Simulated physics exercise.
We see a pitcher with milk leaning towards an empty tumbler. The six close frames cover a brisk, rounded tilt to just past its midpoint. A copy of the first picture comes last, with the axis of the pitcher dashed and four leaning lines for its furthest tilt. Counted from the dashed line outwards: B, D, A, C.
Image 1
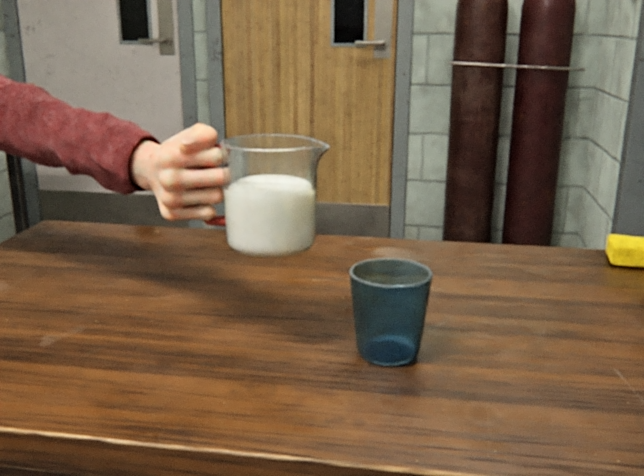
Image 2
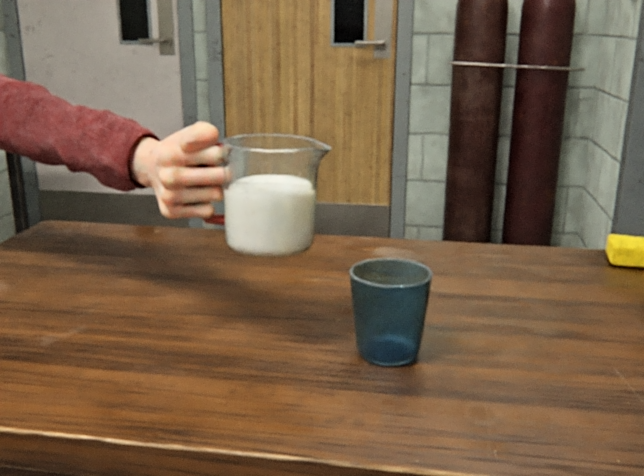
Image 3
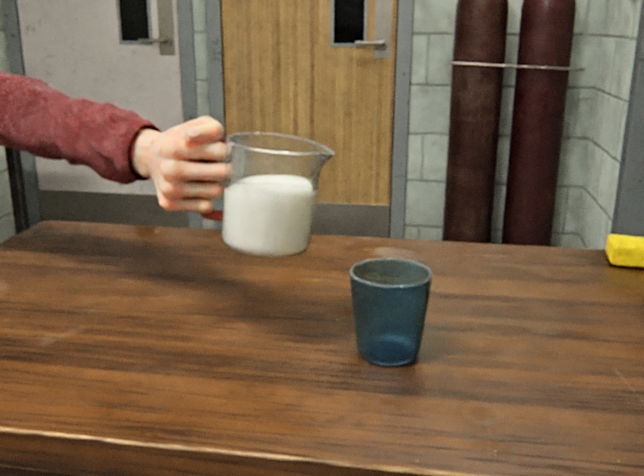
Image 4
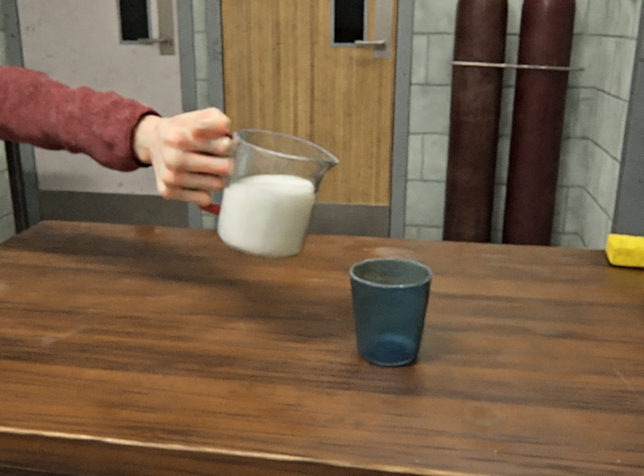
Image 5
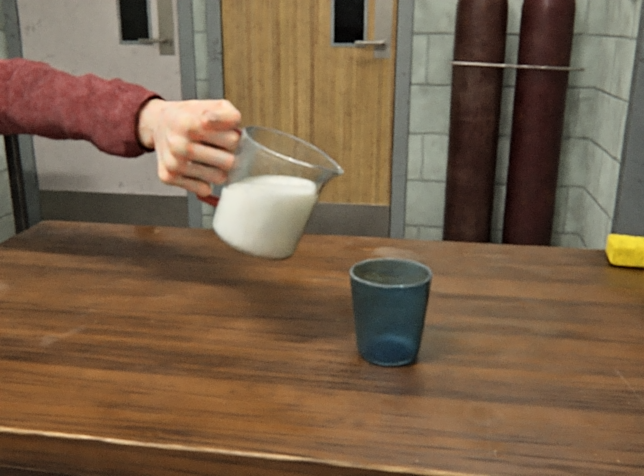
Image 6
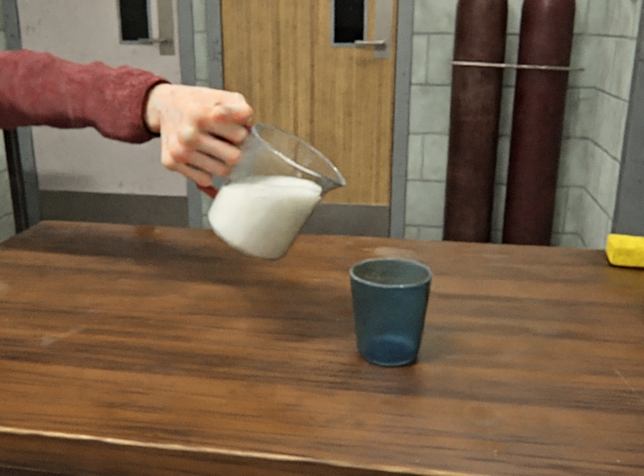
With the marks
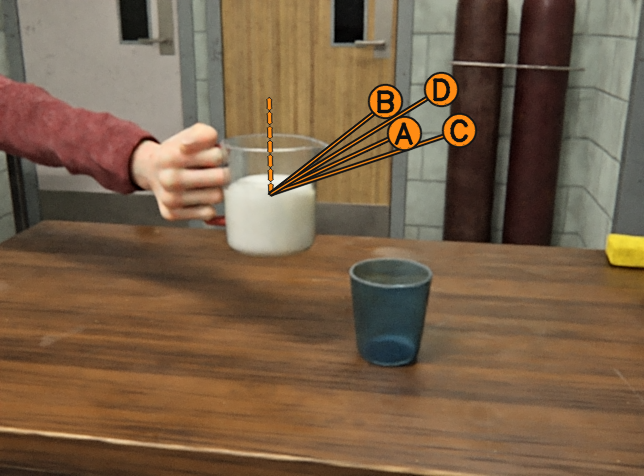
A hand in a red sleeve held a clear pitcher of milk above a wooden table, then gradually tilted it rightward toward an empty blue tumbler, with the milk still inside.
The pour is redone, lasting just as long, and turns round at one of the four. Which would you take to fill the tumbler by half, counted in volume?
The answer is mark C.
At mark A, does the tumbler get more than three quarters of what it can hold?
No, it does not.
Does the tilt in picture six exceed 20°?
Yes.
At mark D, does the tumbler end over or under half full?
Under half.
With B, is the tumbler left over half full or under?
Under half.
On the marked copy, A at (388, 139); B at (373, 113); C at (443, 136); D at (426, 98).
With A, the tumbler ends with about 36 % of what it can hold.
With B, the tumbler ends with about 11 % of what it can hold.
With C, the tumbler ends with about 50 % of what it can hold.
With D, the tumbler ends with about 22 % of what it can hold.
